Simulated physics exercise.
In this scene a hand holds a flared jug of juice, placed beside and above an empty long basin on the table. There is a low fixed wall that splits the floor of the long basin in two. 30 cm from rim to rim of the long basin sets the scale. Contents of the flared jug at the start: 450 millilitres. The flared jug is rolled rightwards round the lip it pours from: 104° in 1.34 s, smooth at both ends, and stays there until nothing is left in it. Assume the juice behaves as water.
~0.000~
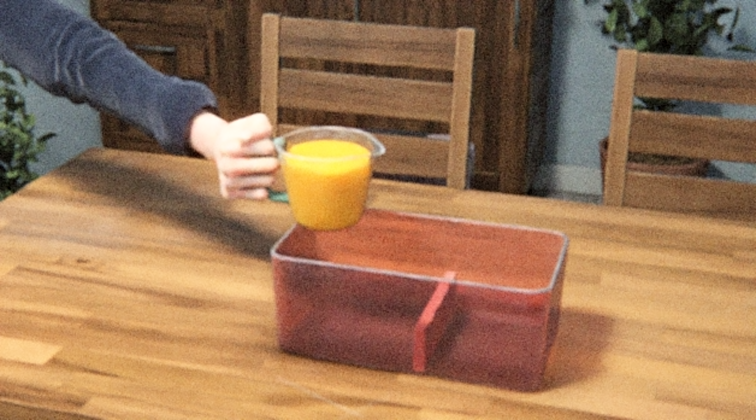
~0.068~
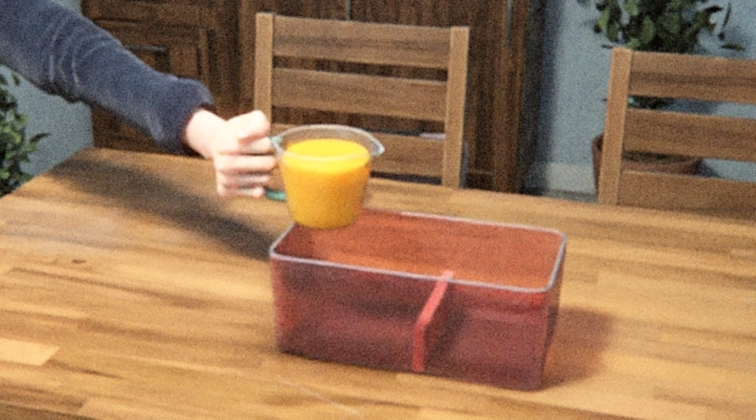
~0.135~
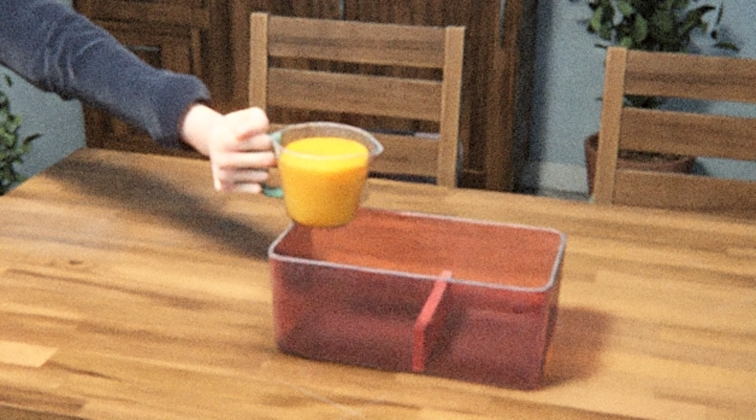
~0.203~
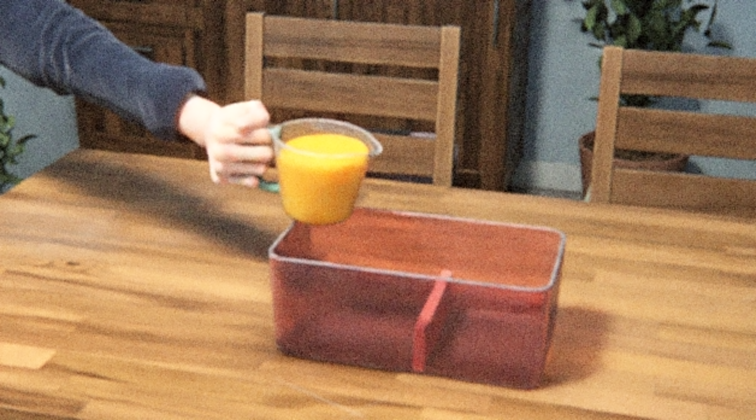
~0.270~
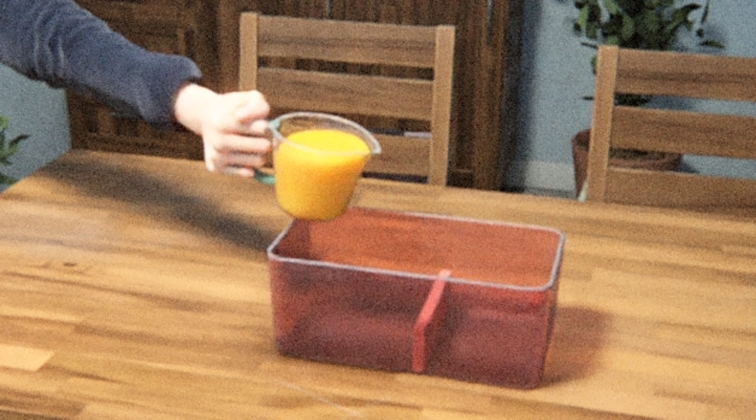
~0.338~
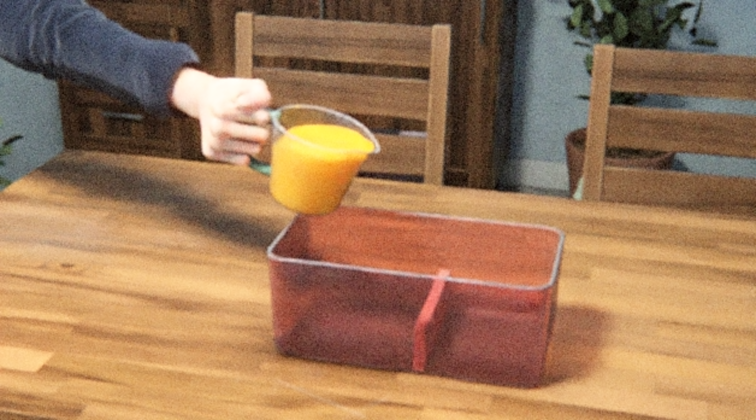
The clip opens on a hand holding a clear jug of orange juice above the left side of an empty, reddish see-through basin with a divider, on a wooden table. The hand gradually tilts the jug slightly rightwards, and the juice shifts towards its lip while the basin stays empty.
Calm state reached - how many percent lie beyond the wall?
87 percent, roughly.
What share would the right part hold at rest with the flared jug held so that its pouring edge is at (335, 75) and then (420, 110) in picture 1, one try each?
Respectively 15 and 90 %.
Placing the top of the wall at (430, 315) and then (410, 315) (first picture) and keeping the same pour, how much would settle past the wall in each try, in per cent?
Result: 90 per cent, then 95 per cent.
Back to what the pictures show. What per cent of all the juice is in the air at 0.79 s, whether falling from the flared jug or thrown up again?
Close to 22 in a hundred.
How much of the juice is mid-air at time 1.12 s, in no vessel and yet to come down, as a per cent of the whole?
Around 16 percent of it is airborne.
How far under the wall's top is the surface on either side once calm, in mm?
Left roughly 50 mm; right roughly 30 mm.
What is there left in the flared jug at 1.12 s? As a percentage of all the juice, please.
Close to 10 in a hundred.
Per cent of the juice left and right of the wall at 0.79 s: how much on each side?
Lab note: Left near 8, right near 6.
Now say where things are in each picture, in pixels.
In the first picture, tilt 0°; pouring edge (384, 151); surface from (288, 149) to (373, 159); the long basin's rim runs from (293, 229) to (560, 264); the wall's top is at (437, 300).
In the second picture, tilt 1°; pouring edge (382, 150); surface from (285, 148) to (371, 157).
In the third picture, tilt 3°; pouring edge (381, 150); surface from (284, 147) to (370, 155).
In the fourth picture, tilt 6°; pouring edge (381, 150); surface from (283, 144) to (370, 153).
In the fifth picture, tilt 10°; pouring edge (380, 150); surface from (281, 140) to (371, 149).
In the sixth picture, tilt 15°; pouring edge (379, 150); surface from (280, 134) to (374, 146).
Then, 0.79 s in, the tilt is 66° and 63 per cent is still to pour, 8 is left of the wall and 6 right of it.
Then, 1.12 s in, the tilt is 97° and 10 per cent is still to pour, 8 is left of the wall and 66 right of it.
Then, 1.47 s in, the tilt is 104° and 0 per cent is still to pour, 11 is left of the wall and 87 right of it.
Then, 1.84 s in, the tilt is 104° and 0 per cent is still to pour, 12 is left of the wall and 87 right of it.
Finally, 12 per cent lies left of the wall, 87 right of it and 1 outside.
